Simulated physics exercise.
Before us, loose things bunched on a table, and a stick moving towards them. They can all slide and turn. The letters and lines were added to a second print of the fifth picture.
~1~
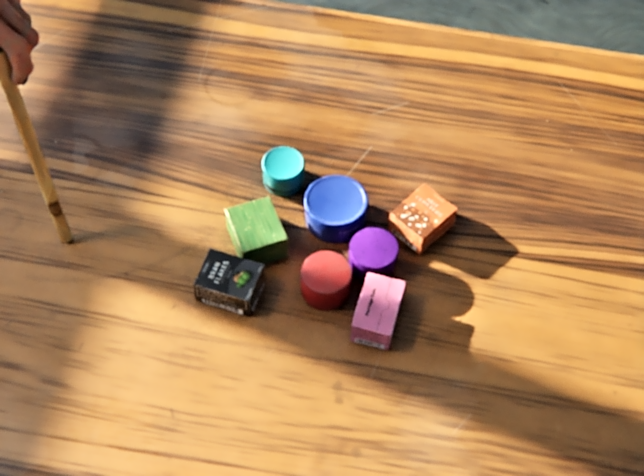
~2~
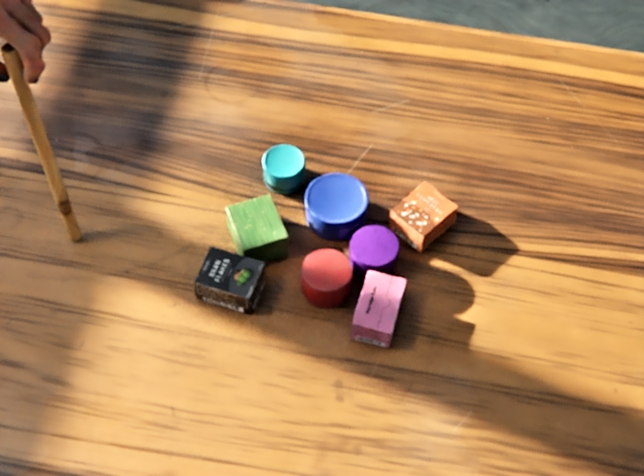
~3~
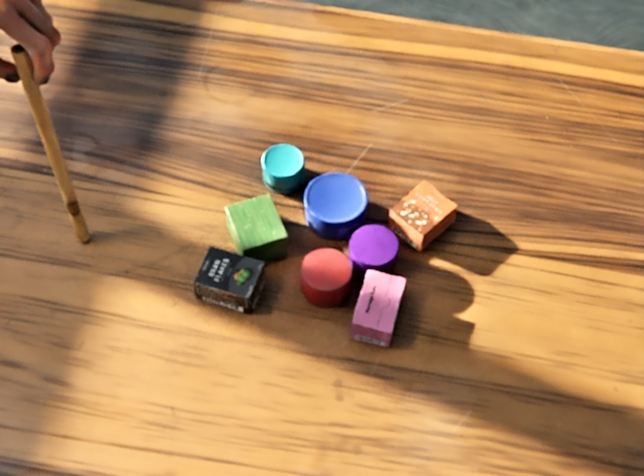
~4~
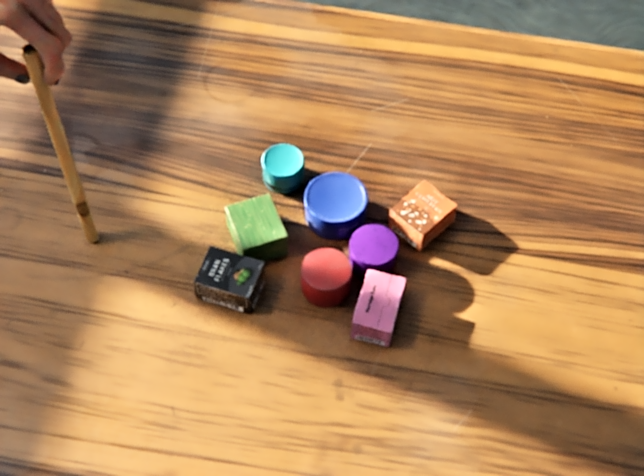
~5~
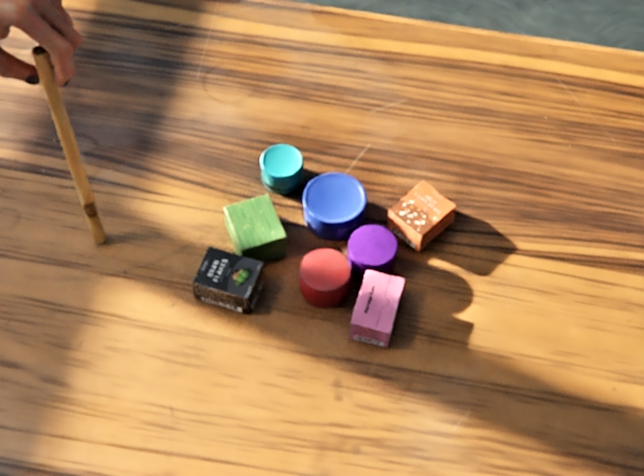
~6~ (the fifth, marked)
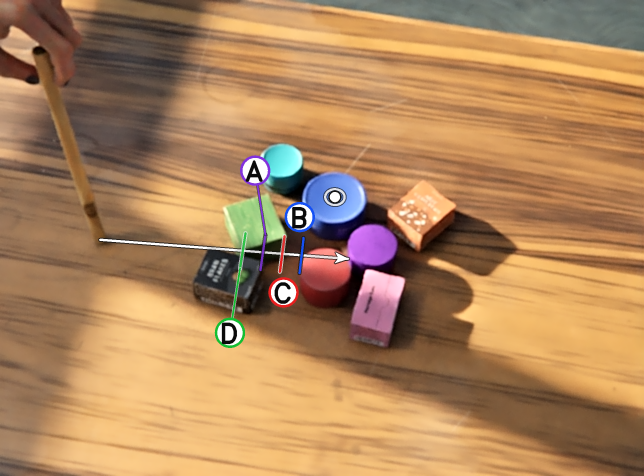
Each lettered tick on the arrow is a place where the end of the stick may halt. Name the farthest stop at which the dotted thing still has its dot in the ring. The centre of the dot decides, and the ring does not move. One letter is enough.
Mark A.
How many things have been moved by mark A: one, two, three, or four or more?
One.
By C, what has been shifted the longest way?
The green block.
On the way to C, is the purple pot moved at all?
No.
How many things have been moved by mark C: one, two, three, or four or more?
Two.
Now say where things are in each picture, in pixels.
Blue tub (335, 209); turquoise jar (283, 171); purple pot (373, 257), in the first frame.
Purple pot (373, 255); red tin (326, 279), in the second frame.
Green block (257, 230); pink packet (378, 309), in the third frame.
Orange packet (423, 215); black packet (230, 280), in the fourth frame.
Blue tub (334, 207); turquoise jar (282, 169); purple pot (372, 254), in the fifth frame.
On the copy, A at (263, 252); B at (302, 256); C at (283, 254); D at (243, 251); the arrow from (100, 240) to (348, 259); the white dot at (335, 197).
On A. First, foot of the stick (159, 246).
Then, foot of the stick (219, 250).
Finally, foot of the stick (263, 253); green block (283, 226); the dot is still in its ring.
By contrast, B shifts the dotted thing to (357, 193); C shifts the dotted thing to (348, 200); D keeps the dot in but is short.
